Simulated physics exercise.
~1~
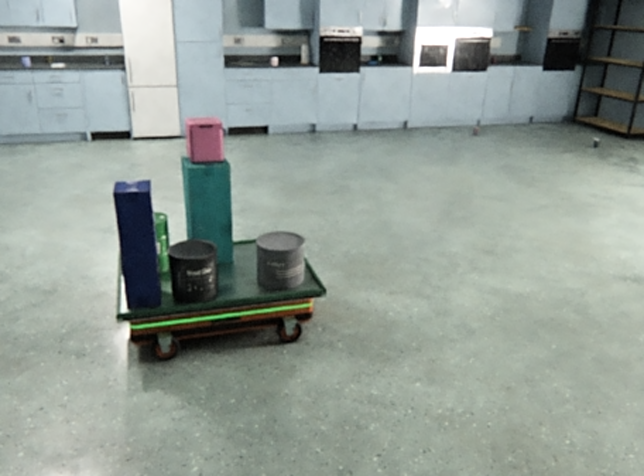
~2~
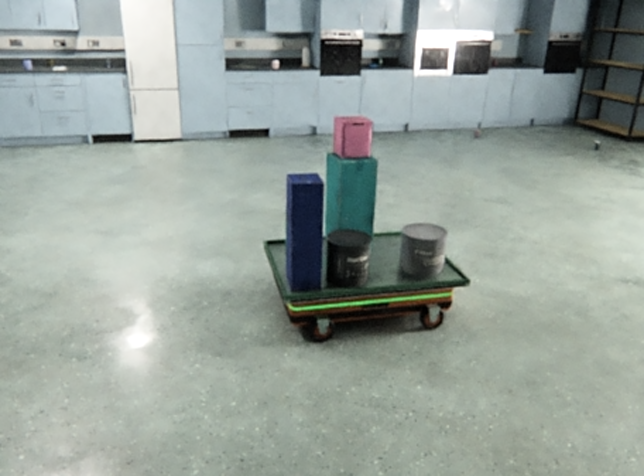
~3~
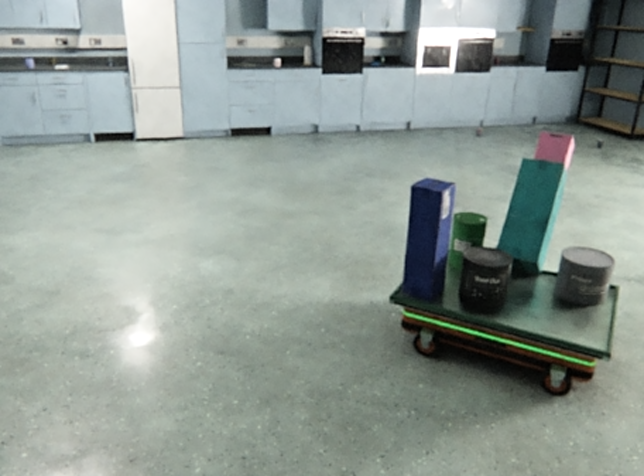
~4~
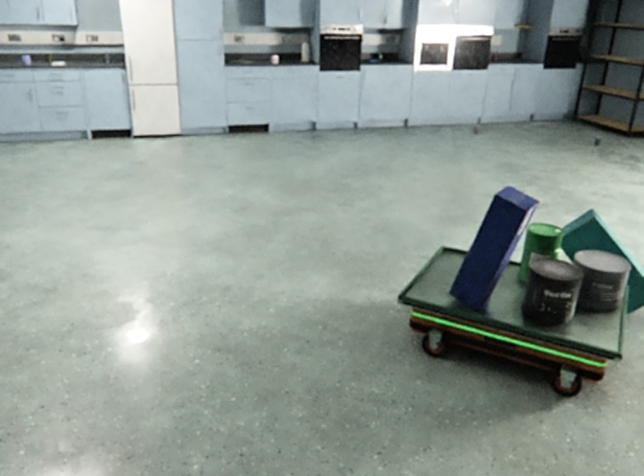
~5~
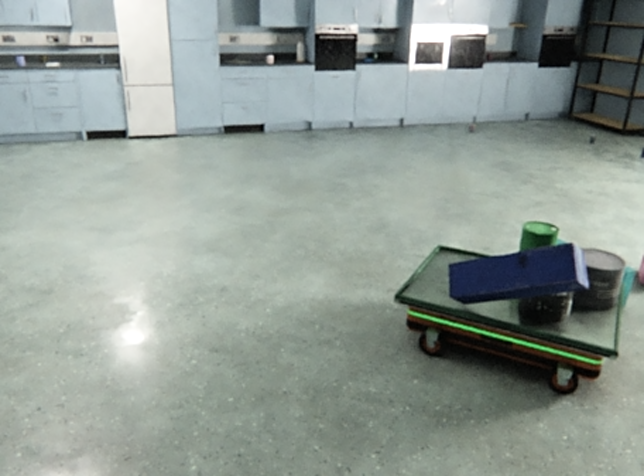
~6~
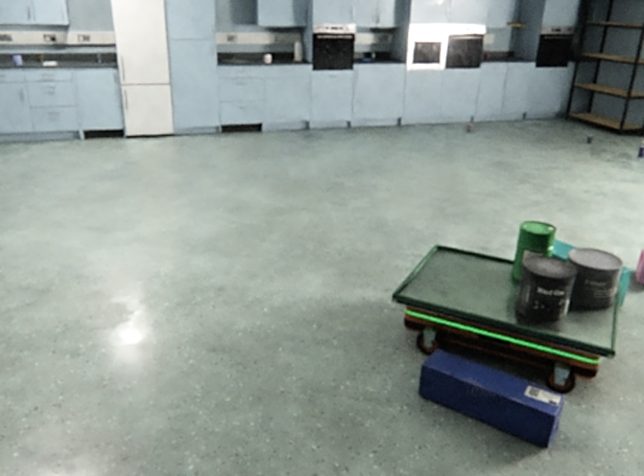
In a kitchen, a loaded cart rolls right, turns and stops, spilling three boxes.
